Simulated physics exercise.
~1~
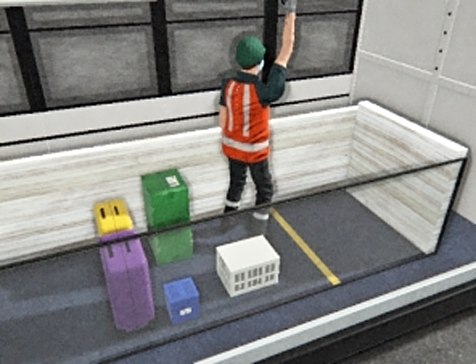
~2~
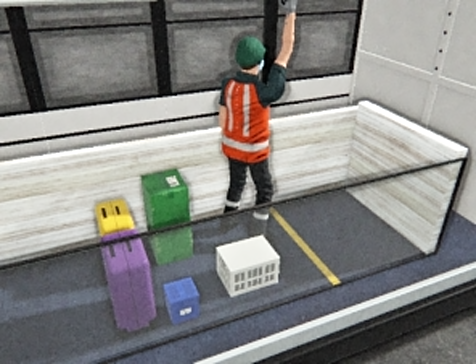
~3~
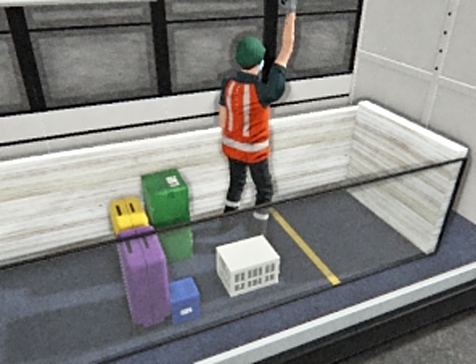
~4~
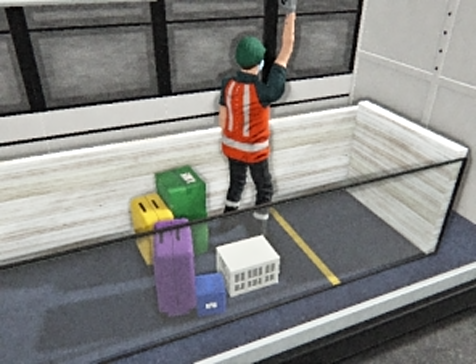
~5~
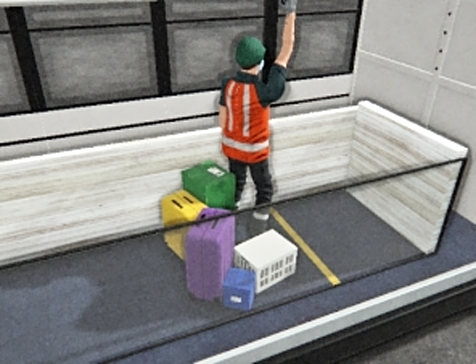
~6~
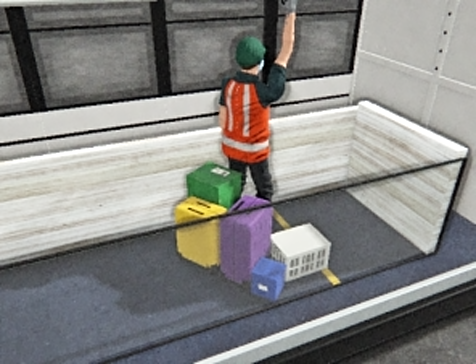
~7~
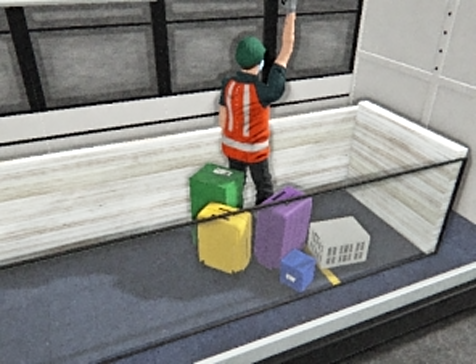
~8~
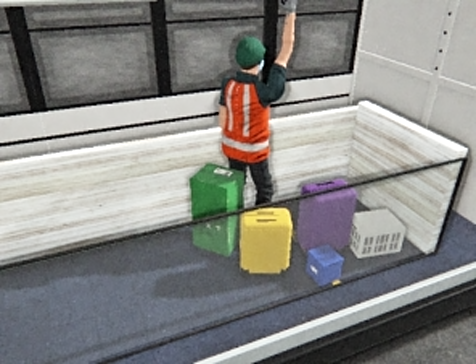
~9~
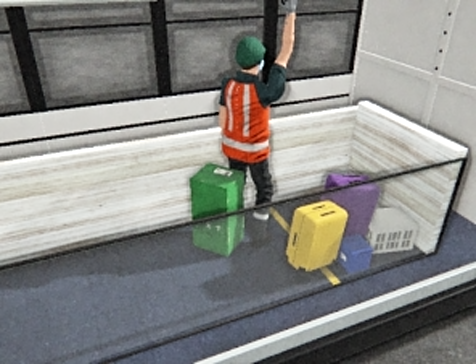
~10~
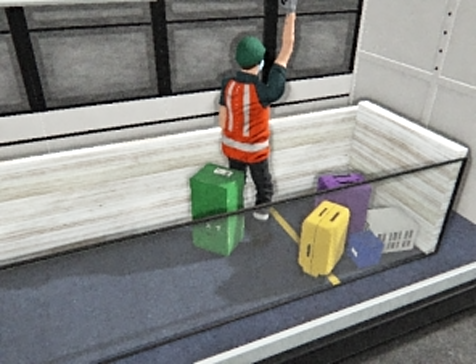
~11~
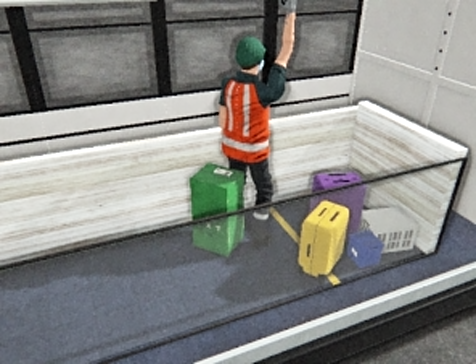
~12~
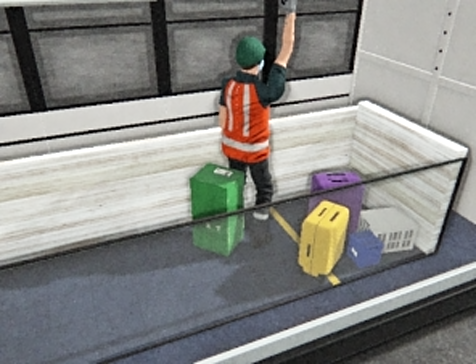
Five loose items slide right past a standing passenger, all but the green case crossing the yellow line.
